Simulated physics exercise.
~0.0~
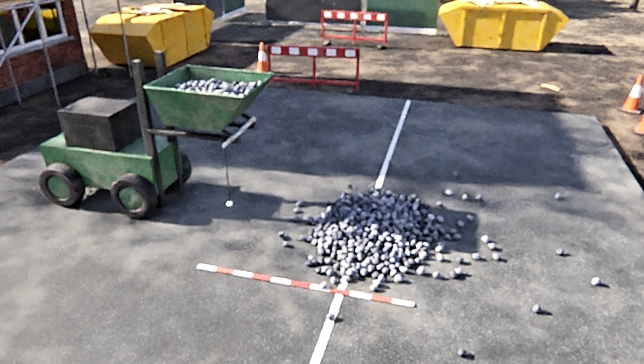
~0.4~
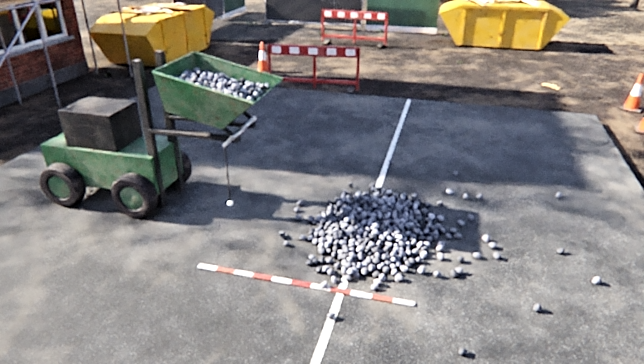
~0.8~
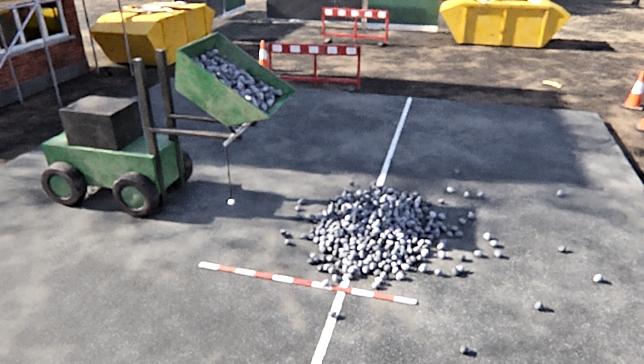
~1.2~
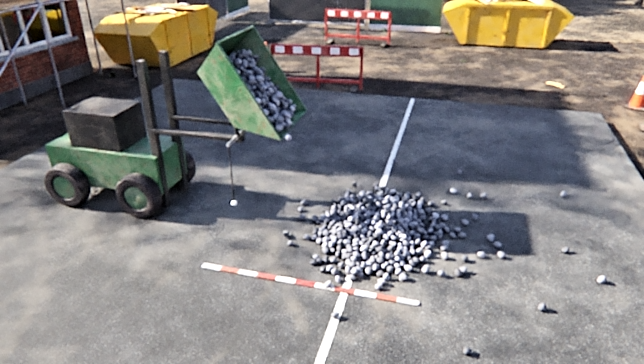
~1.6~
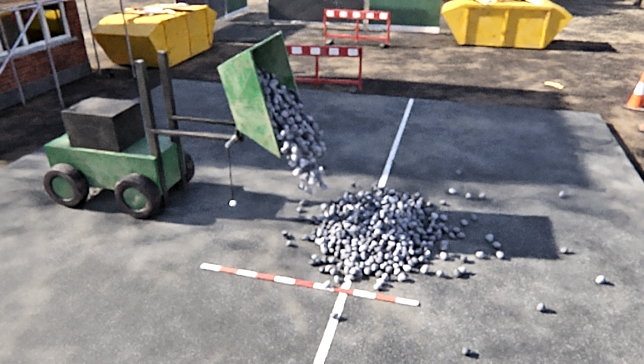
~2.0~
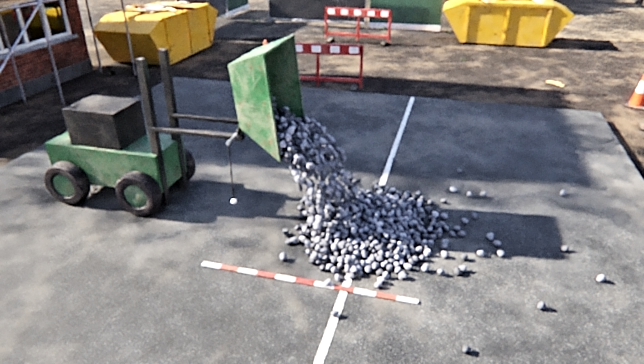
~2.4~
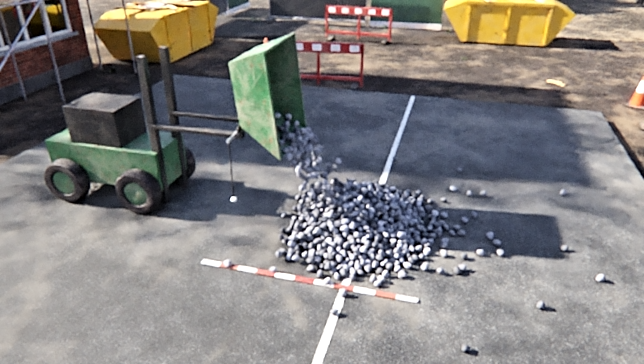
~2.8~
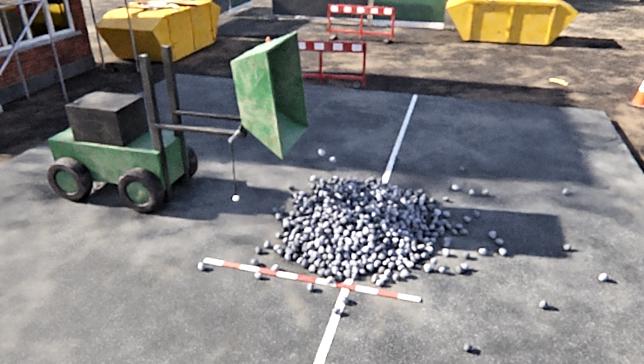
A green skip full of grey stones, held out by a small four-wheeled machine, begins tipping to the right above a paved yard. Below it lies an earlier heap of similar stones, spread across a painted white line near a red and white striped pole. As the skip steepens, its load slides toward the lower edge, then pours out in a thick stream onto the heap's left side. The flow thins to a trickle while the skip hangs almost upright. Finally the skip is empty and still, and the heap is broader, with most stones left of the line.
